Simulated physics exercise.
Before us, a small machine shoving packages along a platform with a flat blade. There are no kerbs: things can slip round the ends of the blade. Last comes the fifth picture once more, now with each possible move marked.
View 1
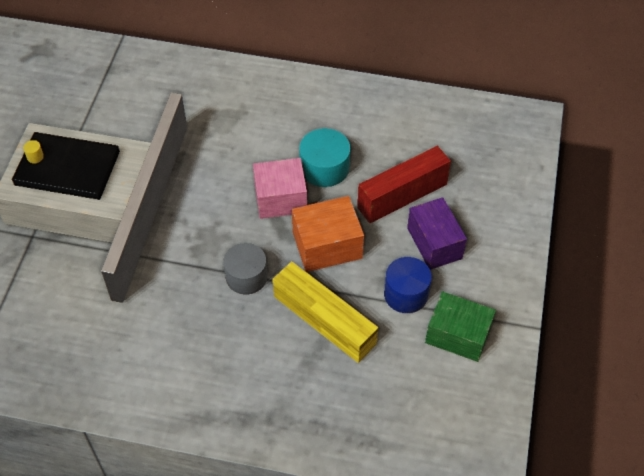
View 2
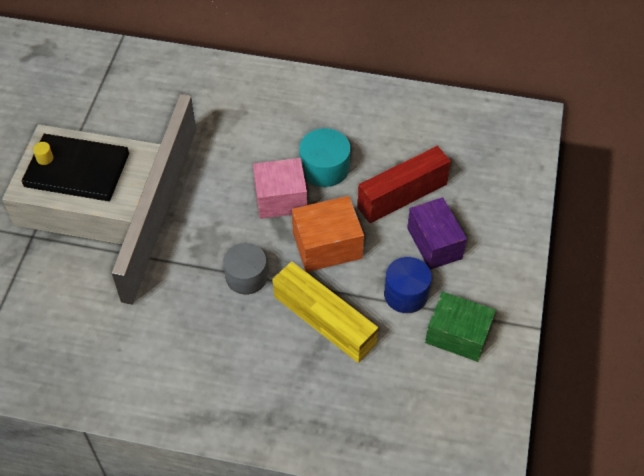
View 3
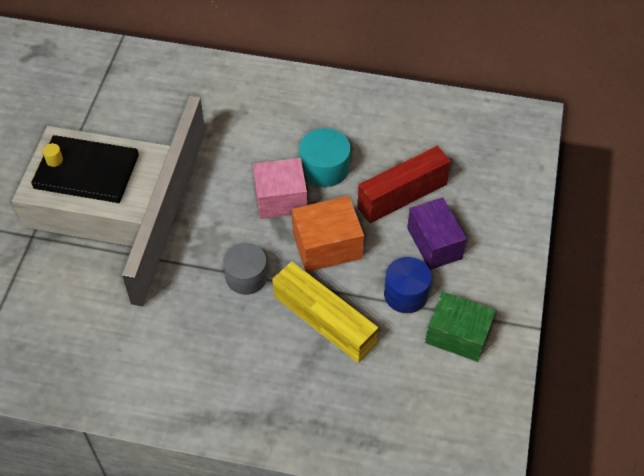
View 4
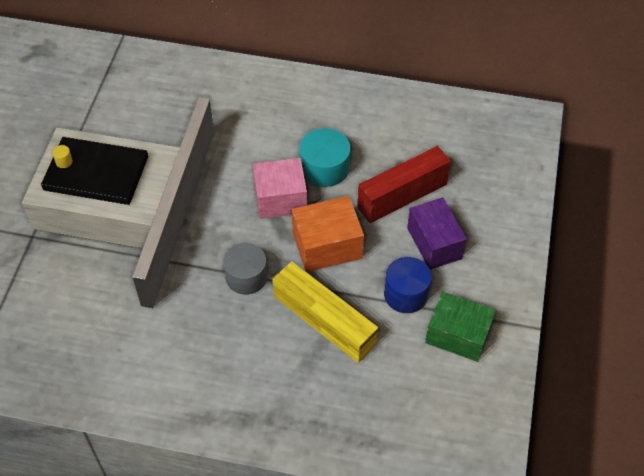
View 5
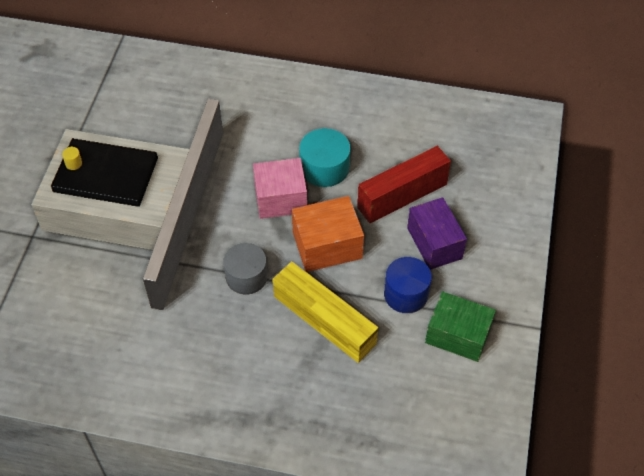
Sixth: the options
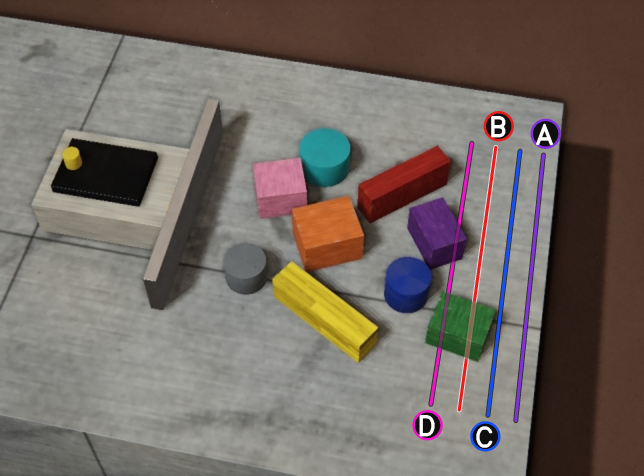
On a grey platform with dark joints, a small pale machine with a black top and a yellow knob sits at the left, facing a loose cluster of coloured blocks and cylinders. It slides slowly to the right, flat blade first, narrowing the gap to the grey cylinder, while the objects stay still.
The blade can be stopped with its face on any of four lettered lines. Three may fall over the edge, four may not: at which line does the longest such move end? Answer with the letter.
B is the last line within the limit.
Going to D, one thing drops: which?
The purple crate goes over.
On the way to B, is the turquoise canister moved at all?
Yes.
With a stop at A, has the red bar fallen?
By then, yes.
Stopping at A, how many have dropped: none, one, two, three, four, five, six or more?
In all, six or more.
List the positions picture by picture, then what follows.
The first picture shows robot (73, 165); purple crate (436, 233); blue canister (408, 285).
The second picture shows robot (83, 167); green crate (461, 326).
The third picture shows robot (93, 168); orange crate (328, 234).
The fourth picture shows robot (102, 170); red bar (404, 184).
The fifth picture shows robot (112, 172); grey canister (246, 269); purple crate (436, 233); blue canister (408, 285).
On the marked copy, A at (531, 276); B at (479, 267); C at (505, 272); D at (453, 263).
Taking B. A third of the way, robot (215, 189); turquoise canister (339, 160); yellow stick (357, 329).
Two thirds of the way, robot (322, 208); green crate (490, 349); purple crate (501, 245).
When it is over, robot (403, 222); purple crate over the edge; red bar over the edge; two fallen.
As for the rest, A drops eight; C drops four; D is within the limit but short.
